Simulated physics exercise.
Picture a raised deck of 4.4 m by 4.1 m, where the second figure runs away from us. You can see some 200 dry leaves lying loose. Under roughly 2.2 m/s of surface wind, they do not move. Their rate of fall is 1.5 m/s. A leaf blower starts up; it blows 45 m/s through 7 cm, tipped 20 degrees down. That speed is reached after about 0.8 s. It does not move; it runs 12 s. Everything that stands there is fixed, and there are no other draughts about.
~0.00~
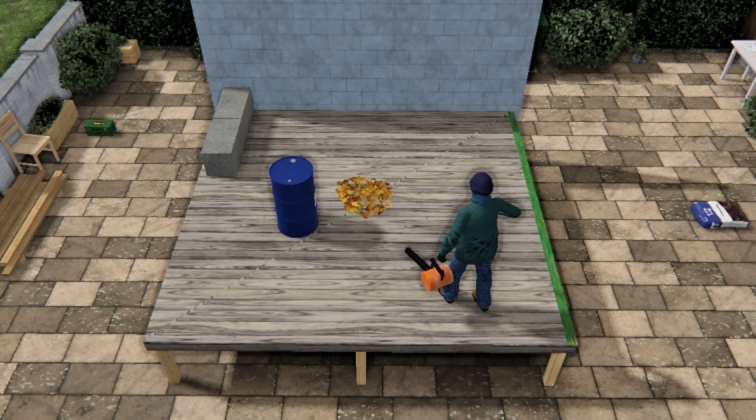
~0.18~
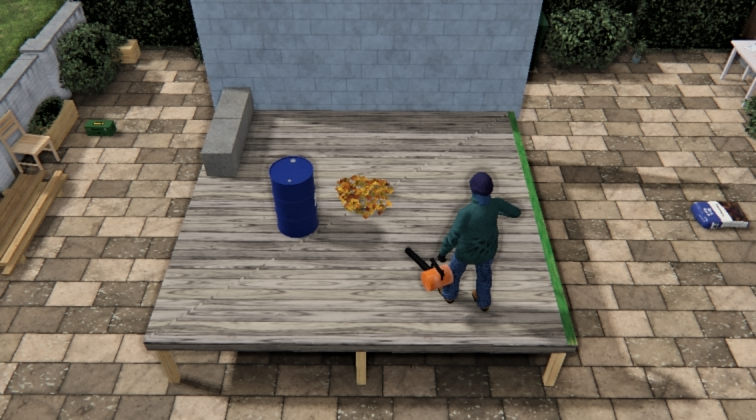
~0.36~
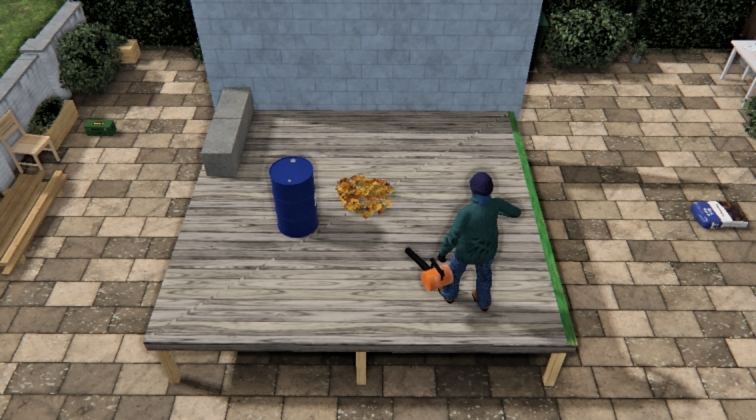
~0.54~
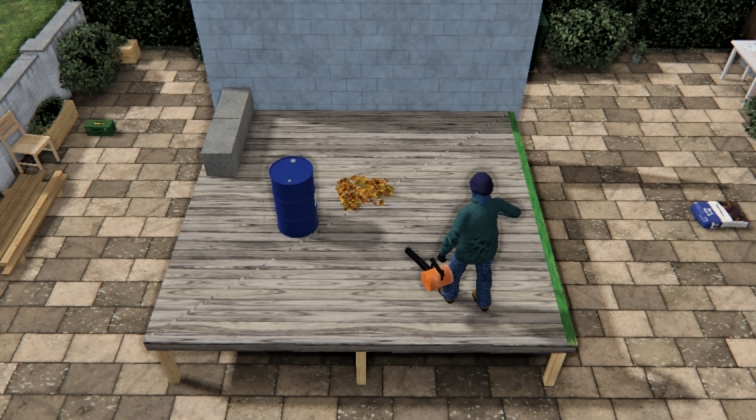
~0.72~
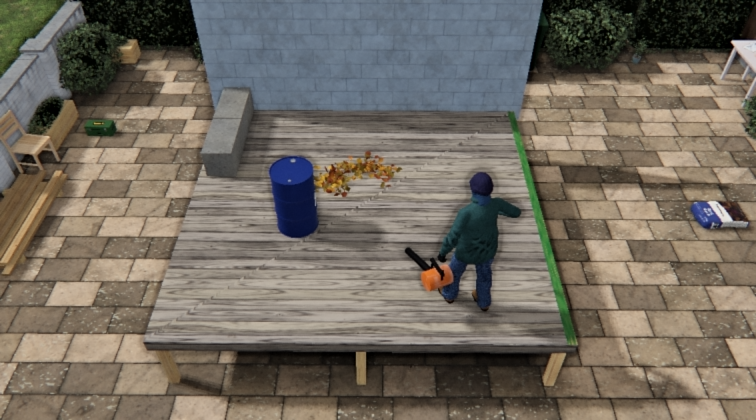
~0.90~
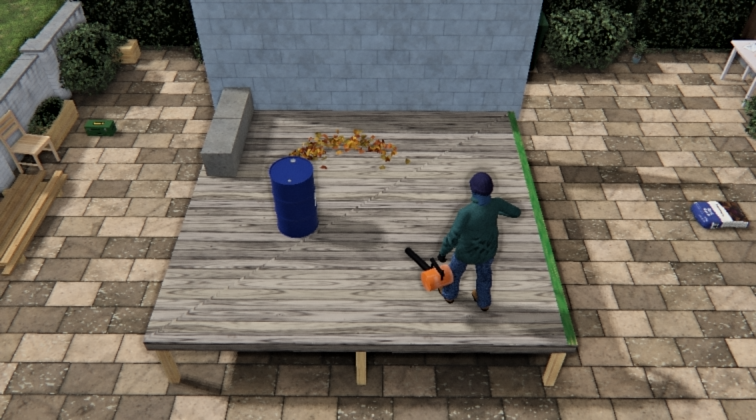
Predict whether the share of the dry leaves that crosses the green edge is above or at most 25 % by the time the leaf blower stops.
A quarter or less goes over that edge.
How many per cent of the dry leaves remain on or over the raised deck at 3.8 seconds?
The remaining share is about 100 %.
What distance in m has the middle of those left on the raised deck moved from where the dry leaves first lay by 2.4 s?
Around 2.2 m away.
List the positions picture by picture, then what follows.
In the first picture, the middle of the dry leaves is near (364, 193), none has stirred yet and the mouth of the leaf blower is at (408, 250).
In the second picture, the middle of the dry leaves is near (364, 190), none has stirred yet and the green edge is centred on (539, 205).
In the third picture, the middle of the dry leaves is near (364, 190), none has stirred yet, the top of a barrel is at (291, 170) and the top of a stone seat is at (227, 118).
In the fourth picture, the middle of the dry leaves is near (360, 191), the farthest in sight from the leaf blower is at (349, 181) and about 15 % have left their places.
In the fifth picture, the middle of the dry leaves is near (347, 173), the farthest in sight from the leaf blower is at (368, 154) and about 95 % have left their places.
In the sixth picture, the middle of the dry leaves is near (335, 148), the farthest in sight from the leaf blower is at (316, 140) and all have left their places.
After 2.4 s the count stands so, 0 % are over the green edge; the middle of those still in play is near (287, 110).
After 3.8 s the count stands so, 0 % are over the green edge; the middle of those still in play is near (281, 109).
After 6.6 s the count stands so, 0 % are over the green edge; the middle of those still in play is near (272, 110).
After 12.0 s, at the end, 0 % are over the green edge; the middle of those still in play is near (269, 110).
